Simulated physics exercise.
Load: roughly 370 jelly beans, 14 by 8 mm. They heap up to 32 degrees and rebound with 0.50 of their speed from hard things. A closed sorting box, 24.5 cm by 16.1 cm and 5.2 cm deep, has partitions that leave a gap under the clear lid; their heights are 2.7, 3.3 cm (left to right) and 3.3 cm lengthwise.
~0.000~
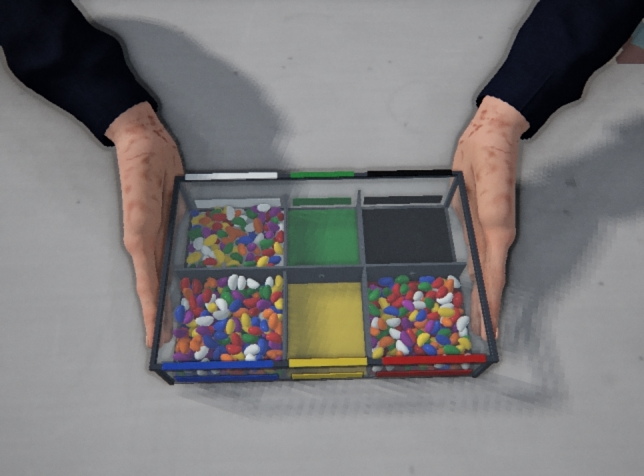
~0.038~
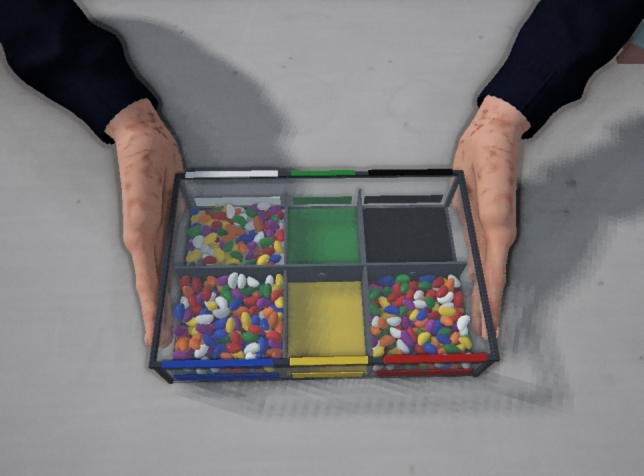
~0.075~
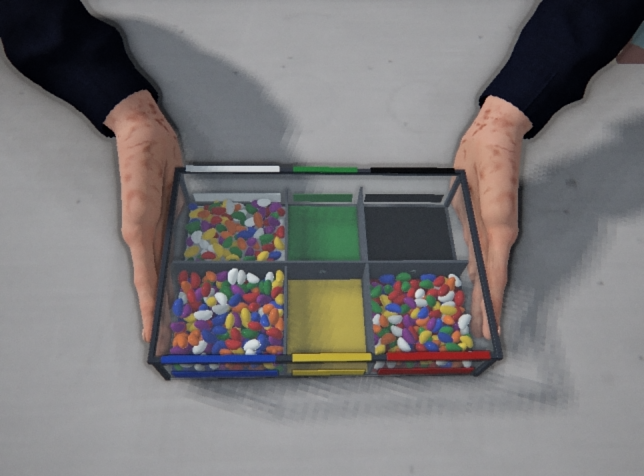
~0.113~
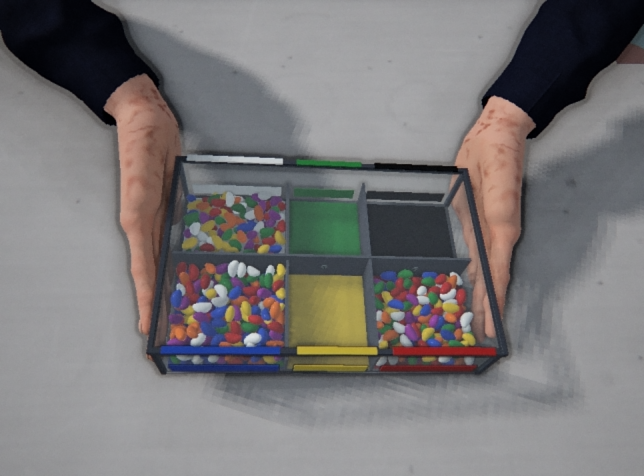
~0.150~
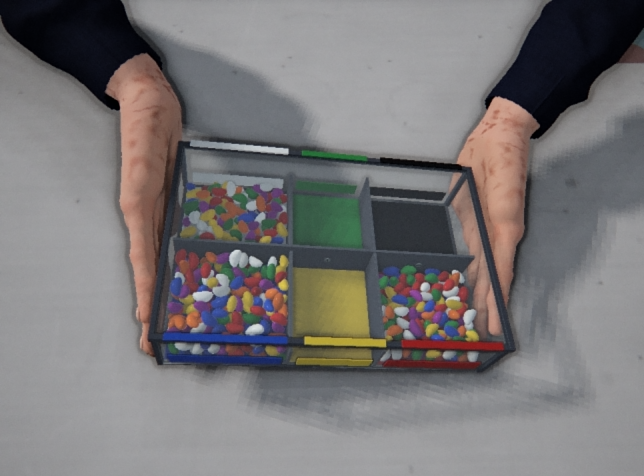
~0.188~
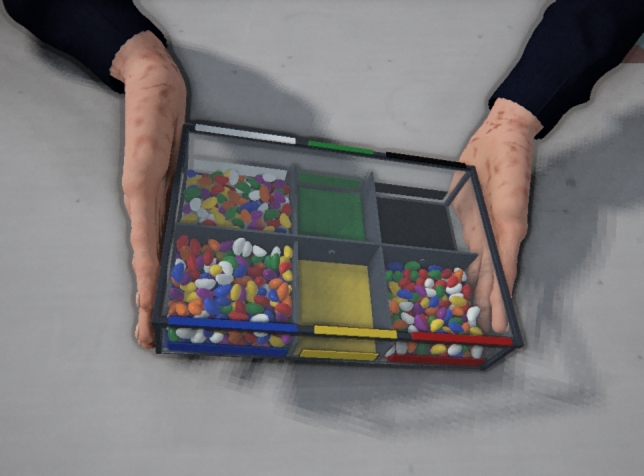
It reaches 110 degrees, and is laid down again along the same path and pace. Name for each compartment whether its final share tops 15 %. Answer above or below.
Red compartment: Above; blue compartment: Below; green compartment: Below; yellow compartment: Below; white compartment: Below; black compartment: Above.
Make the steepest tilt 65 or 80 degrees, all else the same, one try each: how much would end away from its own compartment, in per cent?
About 30 and 50 per cent.
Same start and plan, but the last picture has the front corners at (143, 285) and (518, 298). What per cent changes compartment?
Then about 50 per cent.
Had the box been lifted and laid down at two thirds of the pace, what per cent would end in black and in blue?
Black 60; blue 0.
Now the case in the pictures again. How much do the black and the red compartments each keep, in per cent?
Black 55; red 35.
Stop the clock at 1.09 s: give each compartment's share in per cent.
Red 35, blue 15, green 10, yellow 5, white 15, black 25.
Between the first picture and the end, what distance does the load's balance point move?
Some 11.5 cm.
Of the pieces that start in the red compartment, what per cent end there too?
Roughly 90 per cent.
After 1.09 s, tilt 110 degrees; red 35 %, blue 15 %, green 10 %, yellow 5 %, white 15 %, black 25 %.
Then, at 1.69 s, tilt 50 degrees; red 35 %, white 5 %, black 55 %.
Then, at 2.34 s, tilt 0 degrees; red 35 %, white 5 %, black 55 %.
By 2.9 s all is still; red 35 %, blue 0 %, green 0 %, yellow 0 %, white 5 %, black 55 %.
